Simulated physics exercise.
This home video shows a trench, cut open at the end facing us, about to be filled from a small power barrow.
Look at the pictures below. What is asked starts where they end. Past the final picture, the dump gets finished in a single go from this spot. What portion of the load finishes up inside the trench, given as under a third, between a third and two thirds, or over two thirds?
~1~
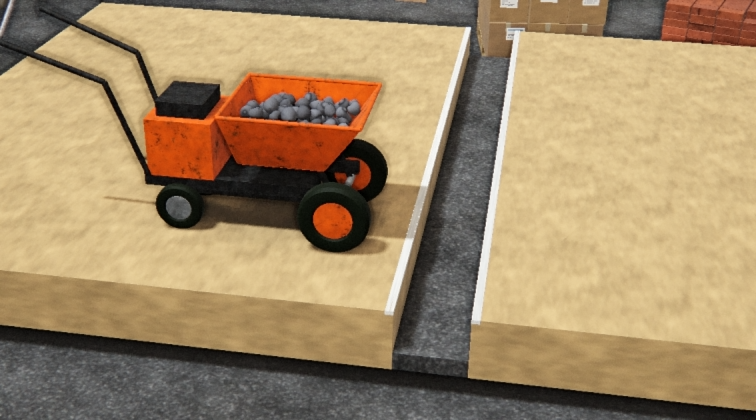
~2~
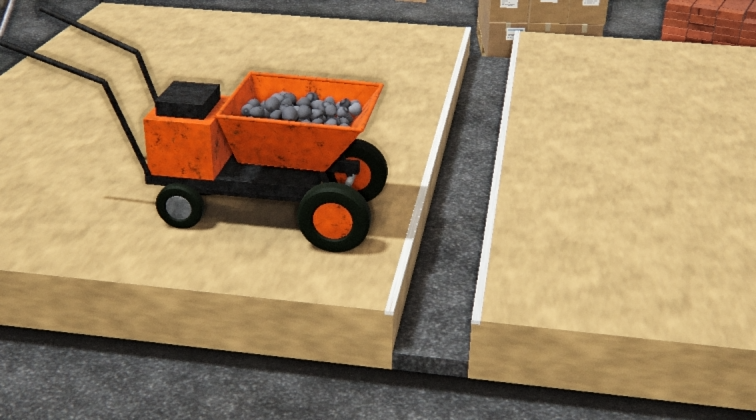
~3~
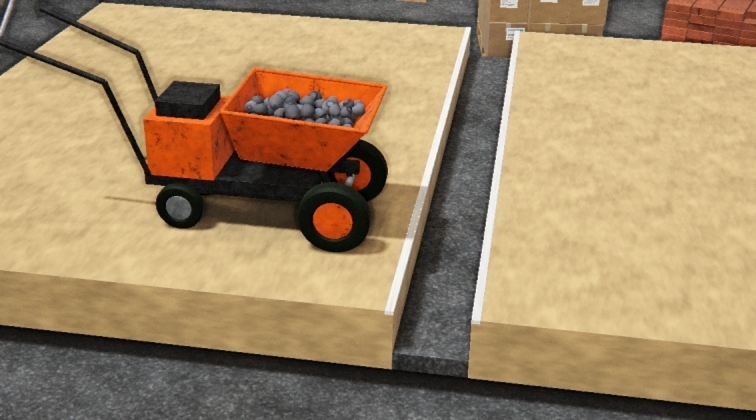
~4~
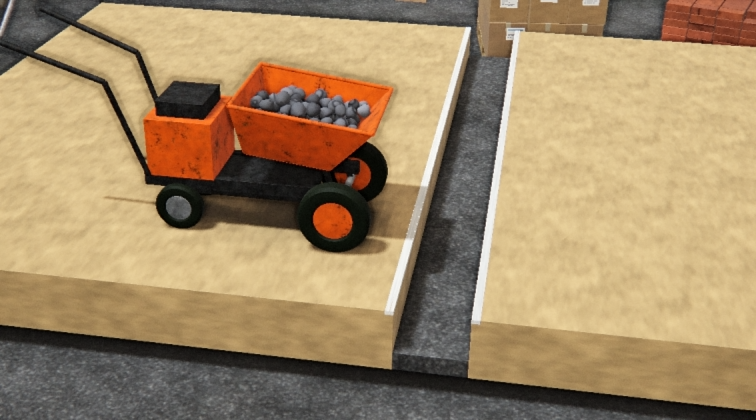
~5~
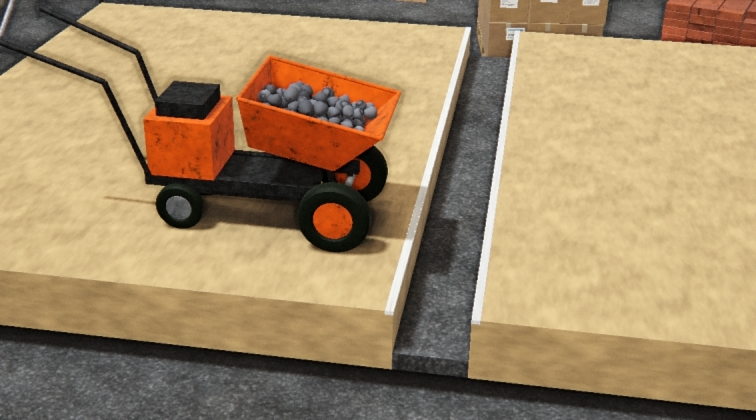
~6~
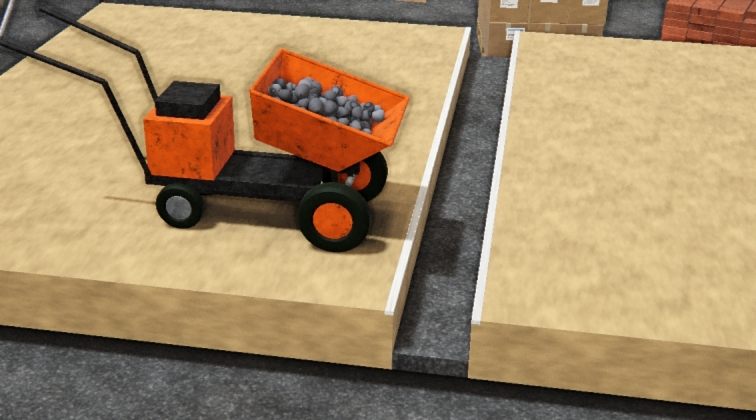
Seems like the amount in the trench is greater than two thirds of the load.
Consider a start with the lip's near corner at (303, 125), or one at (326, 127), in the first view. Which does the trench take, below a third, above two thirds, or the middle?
More than two thirds, then above two thirds.
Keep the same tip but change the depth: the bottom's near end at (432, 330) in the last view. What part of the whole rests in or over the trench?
Estimated share: Approx. 70 per cent.
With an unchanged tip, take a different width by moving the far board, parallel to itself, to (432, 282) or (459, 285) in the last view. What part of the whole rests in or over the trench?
Near 0 % and 40 %.
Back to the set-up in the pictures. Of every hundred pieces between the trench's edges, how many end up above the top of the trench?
Roughly 0 percent of them.
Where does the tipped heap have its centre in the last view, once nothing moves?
Close to (463, 262), more or less.
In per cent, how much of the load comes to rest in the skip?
About 0 in a hundred.
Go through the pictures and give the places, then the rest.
The first frame shows lip of the skip at (360, 130), level; top of the load at (291, 116), round cobbles; first edge of the trench at (398, 279); far edge at (481, 287), the trench over half as wide as the skip, and about half as deep as wide.
The second frame shows lip of the skip at (362, 130), level; top of the load at (284, 112).
The third frame shows lip of the skip at (366, 132), tipped barely; top of the load at (288, 110).
The fourth frame shows lip of the skip at (372, 135), tipped a little; top of the load at (293, 107).
The fifth frame shows lip of the skip at (381, 139), tipped a little; top of the load at (294, 107).
The sixth frame shows lip of the skip at (390, 145), tipped clearly; top of the load at (293, 98); first edge of the trench at (398, 279); far edge at (481, 287).
Soon after the last picture, skip tipped steeply; all in the skip.
A little later, skip tipped right over; most in the skip; about a quarter in or heaped over the trench; a stray few beyond it; a small part falling.
Later still, skip tipped right over; a small part in the skip; most in or heaped over the trench; about a quarter beyond it.
At rest, skip tipped right over; most in or heaped over the trench; about a quarter beyond it.
